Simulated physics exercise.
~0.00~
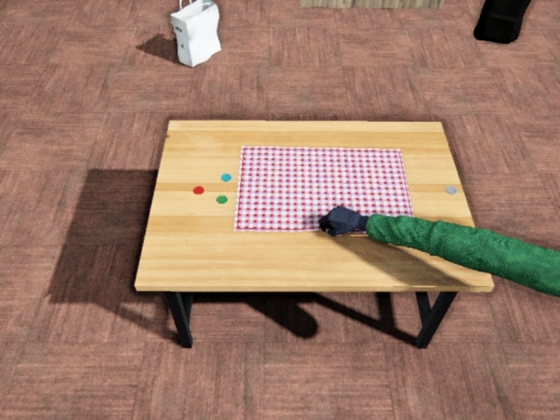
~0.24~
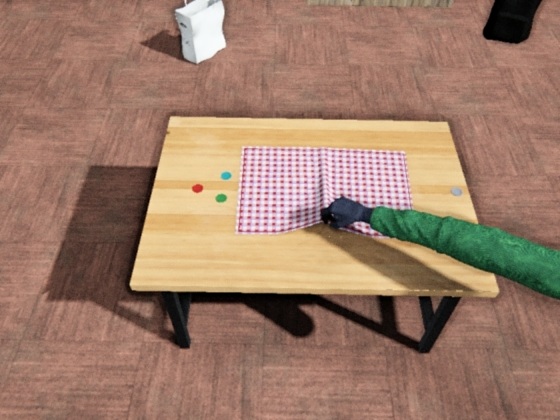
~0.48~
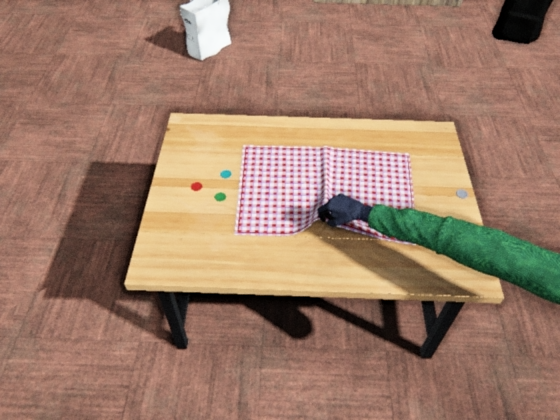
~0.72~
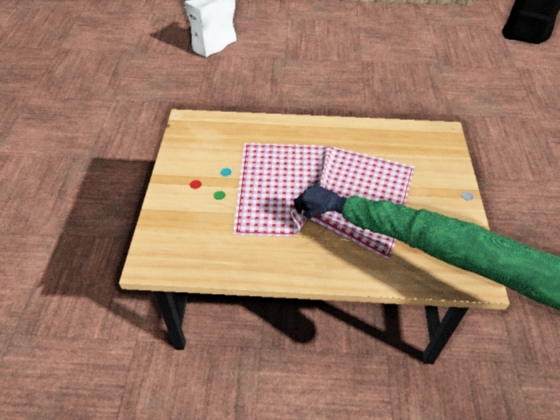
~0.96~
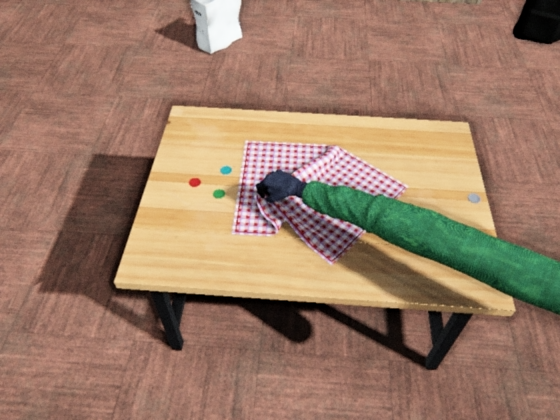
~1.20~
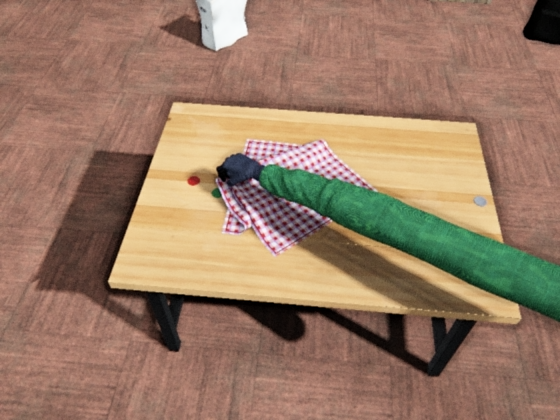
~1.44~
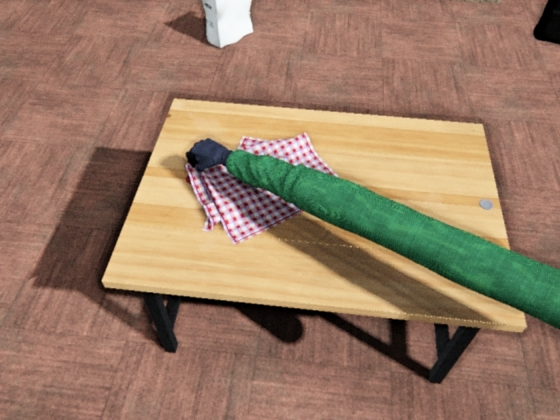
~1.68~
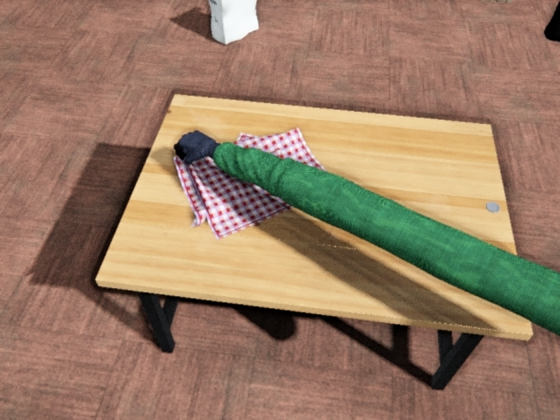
A dark-gloved hand on a long green-sleeved arm pinches the near edge of a red-and-white checked cloth lying flat on a wooden table. Red, teal and green discs sit to the cloth's left, and a grey one sits to its right. The hand raises a small crease, then draws the cloth leftward, folding and bunching it as it twists. The cloth slides over the teal and green discs, then the red one. At the end it lies rumpled on the table's left side, hiding all three, with the hand at its upper left corner and the grey disc still uncovered.
